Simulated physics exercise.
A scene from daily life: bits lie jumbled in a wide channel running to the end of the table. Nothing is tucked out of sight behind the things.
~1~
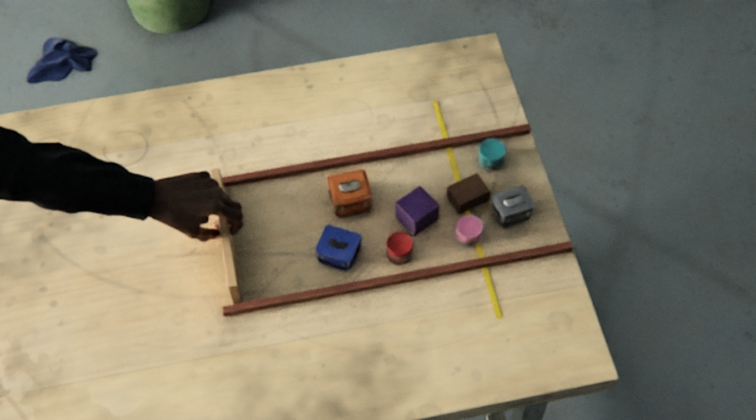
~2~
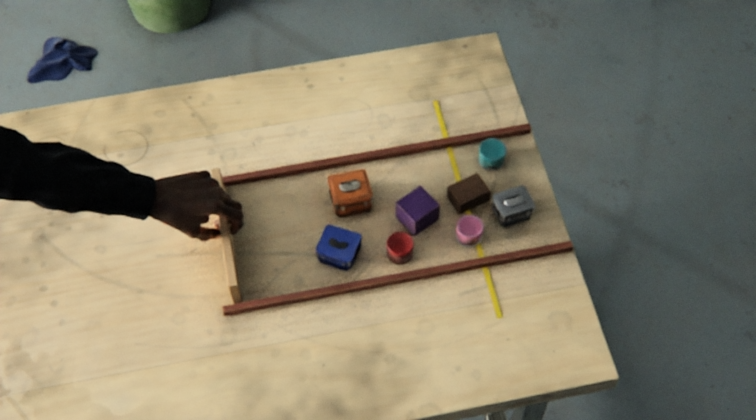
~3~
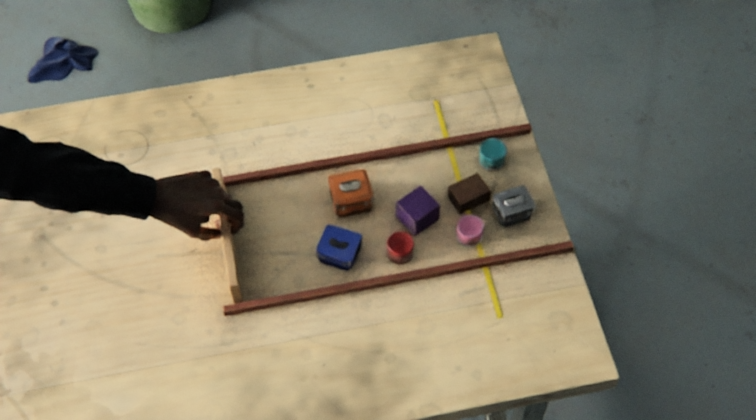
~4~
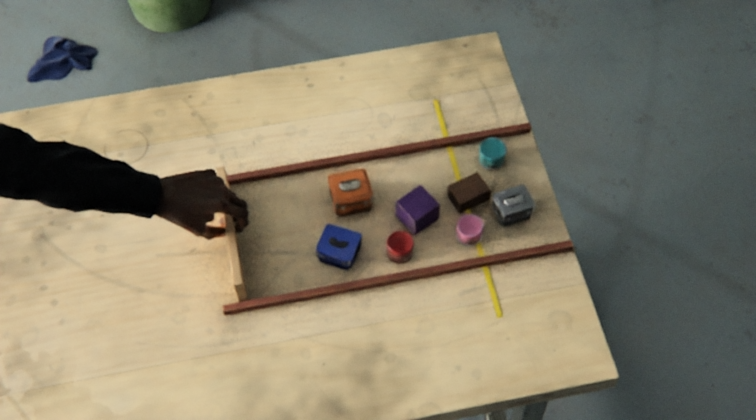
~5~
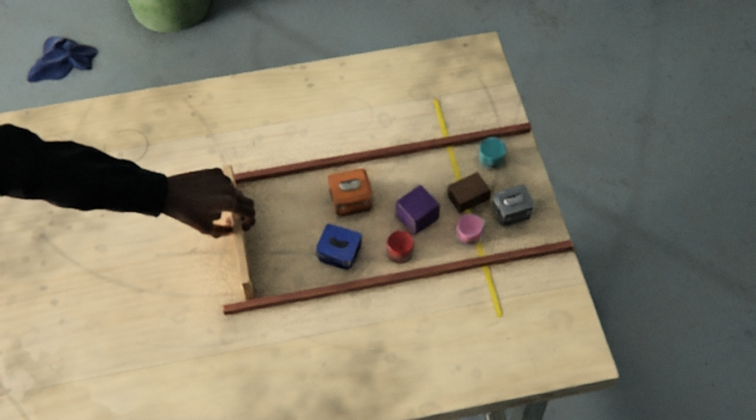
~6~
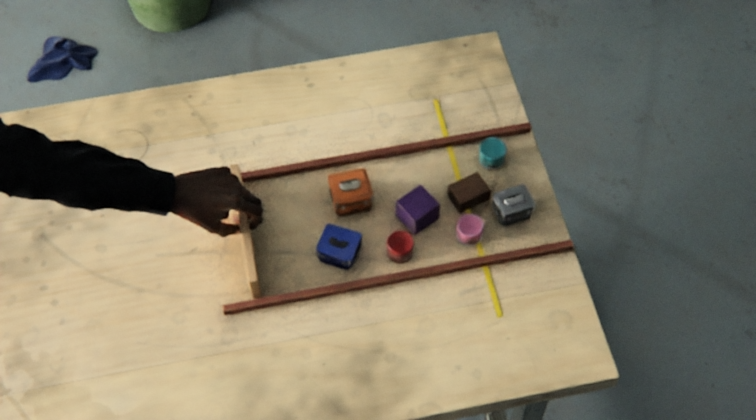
A hand slides a wooden board slightly right along a channel toward scattered, unmoving colourful objects.
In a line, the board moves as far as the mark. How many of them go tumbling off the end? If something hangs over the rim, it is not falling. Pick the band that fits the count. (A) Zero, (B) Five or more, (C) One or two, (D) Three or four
A.
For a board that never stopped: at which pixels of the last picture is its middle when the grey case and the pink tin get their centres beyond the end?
The middle is at (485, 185) when it's the grey case, and at (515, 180) when it's the pink tin.
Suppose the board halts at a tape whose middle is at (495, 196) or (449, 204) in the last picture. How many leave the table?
In the first try the count is 2, and in the second it is 0.
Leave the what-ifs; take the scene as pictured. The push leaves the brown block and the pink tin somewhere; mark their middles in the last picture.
You'll find the first one at (531, 164) and the second at (525, 224).
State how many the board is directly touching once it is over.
Contact count: 3.
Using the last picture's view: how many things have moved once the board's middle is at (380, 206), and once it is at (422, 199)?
The first number is 4, the next one 6.
Soon after, none off yet; grey case at rest near (513, 206); turquoise tin at rest near (492, 154); brown block at rest near (469, 192).
Then, none off yet; grey case at rest near (513, 206); turquoise tin at rest near (492, 154); brown block moved a little near (482, 188).
At rest, the number that fall off is zero.
